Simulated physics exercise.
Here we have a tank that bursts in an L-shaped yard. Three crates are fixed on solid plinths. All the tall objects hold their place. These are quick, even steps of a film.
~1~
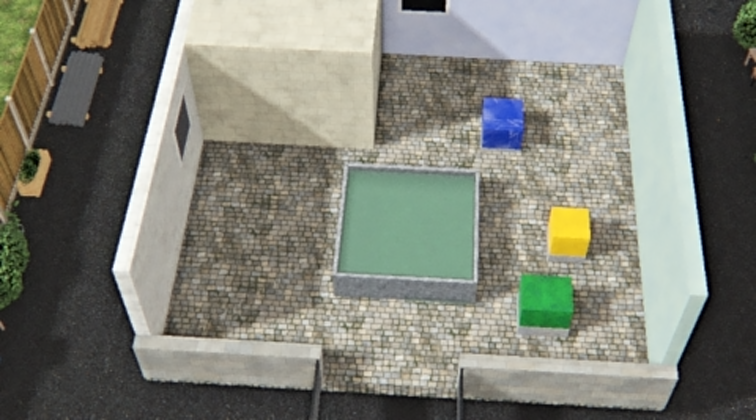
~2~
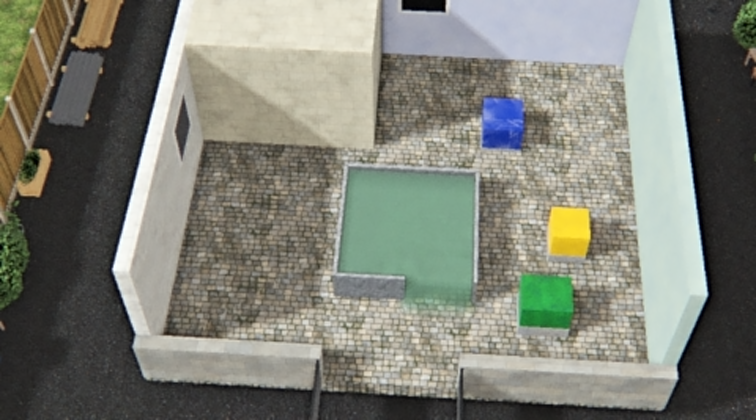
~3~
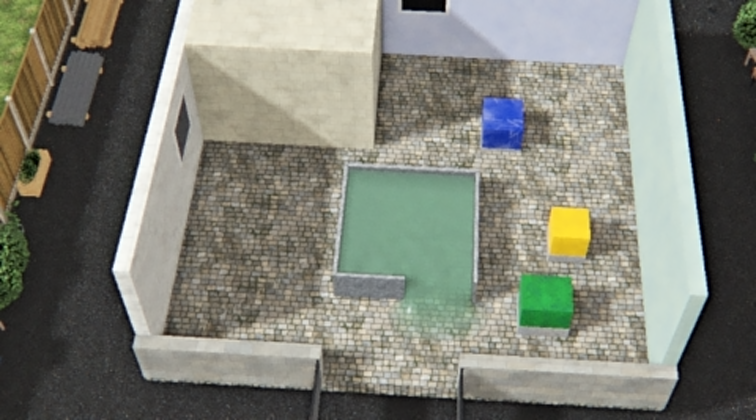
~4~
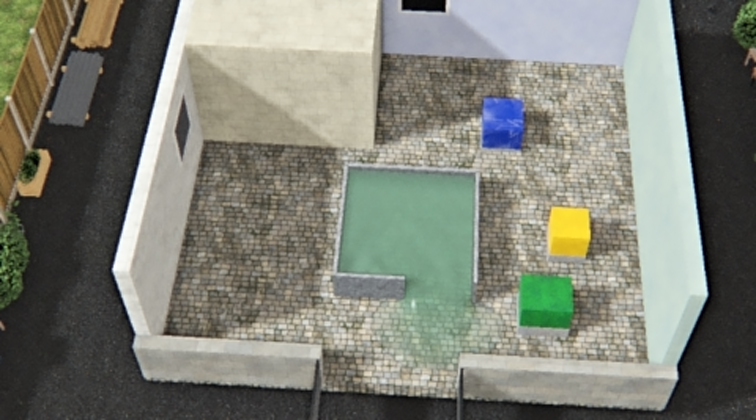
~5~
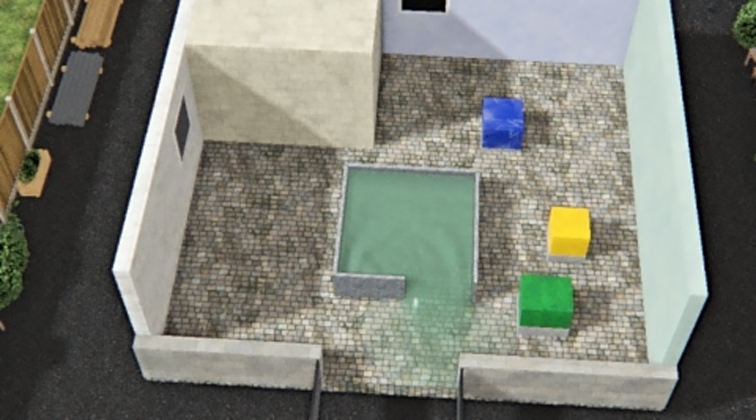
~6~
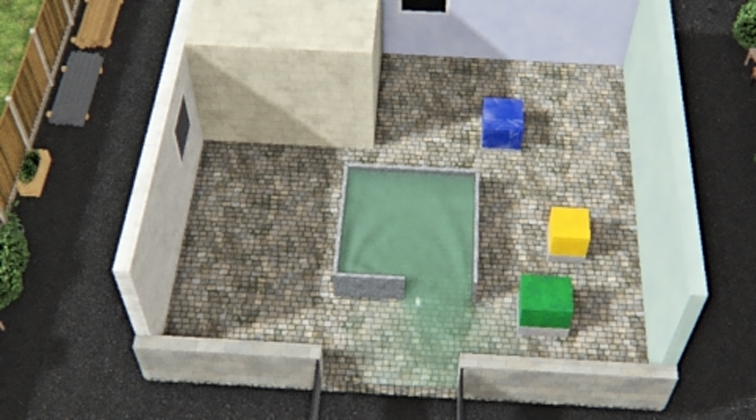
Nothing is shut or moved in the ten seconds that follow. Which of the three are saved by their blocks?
In the end: The green crate stays dry; the blue crate stays dry; the yellow crate stays dry.
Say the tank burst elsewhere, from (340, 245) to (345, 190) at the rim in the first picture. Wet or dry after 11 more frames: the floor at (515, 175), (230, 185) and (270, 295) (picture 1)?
As listed: Not flooded, covered, under water.
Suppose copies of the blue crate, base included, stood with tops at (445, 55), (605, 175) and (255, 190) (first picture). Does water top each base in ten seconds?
One after the other: Remains dry, ends up wet, stays dry.
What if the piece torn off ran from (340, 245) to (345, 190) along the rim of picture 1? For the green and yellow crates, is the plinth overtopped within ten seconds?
My reading: The green crate is safe, the yellow crate stays dry.
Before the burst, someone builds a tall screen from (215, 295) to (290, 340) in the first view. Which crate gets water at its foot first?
First comes the green crate.
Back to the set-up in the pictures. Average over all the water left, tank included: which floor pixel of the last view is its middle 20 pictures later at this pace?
Close to (448, 273).
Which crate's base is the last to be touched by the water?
I say the blue-painted one.
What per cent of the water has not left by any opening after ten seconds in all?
About 52 per cent.
A moment on, water covers 10 % of the floor; the green crate water round its plinth, the blue crate not reached, the yellow crate not reached.
Next, water covers 15 % of the floor; the green crate water round its plinth, the blue crate not reached, the yellow crate not reached.
Then, water covers 20 % of the floor; the green crate water round its plinth, the blue crate not reached, the yellow crate water round its plinth.
Later, water covers 40 % of the floor; the green crate water round its plinth, the blue crate water round its plinth, the yellow crate water round its plinth.
In the end, water covers 55 % of the floor; the green crate stayed above the water, the blue crate stayed above the water, the yellow crate stayed above the water.
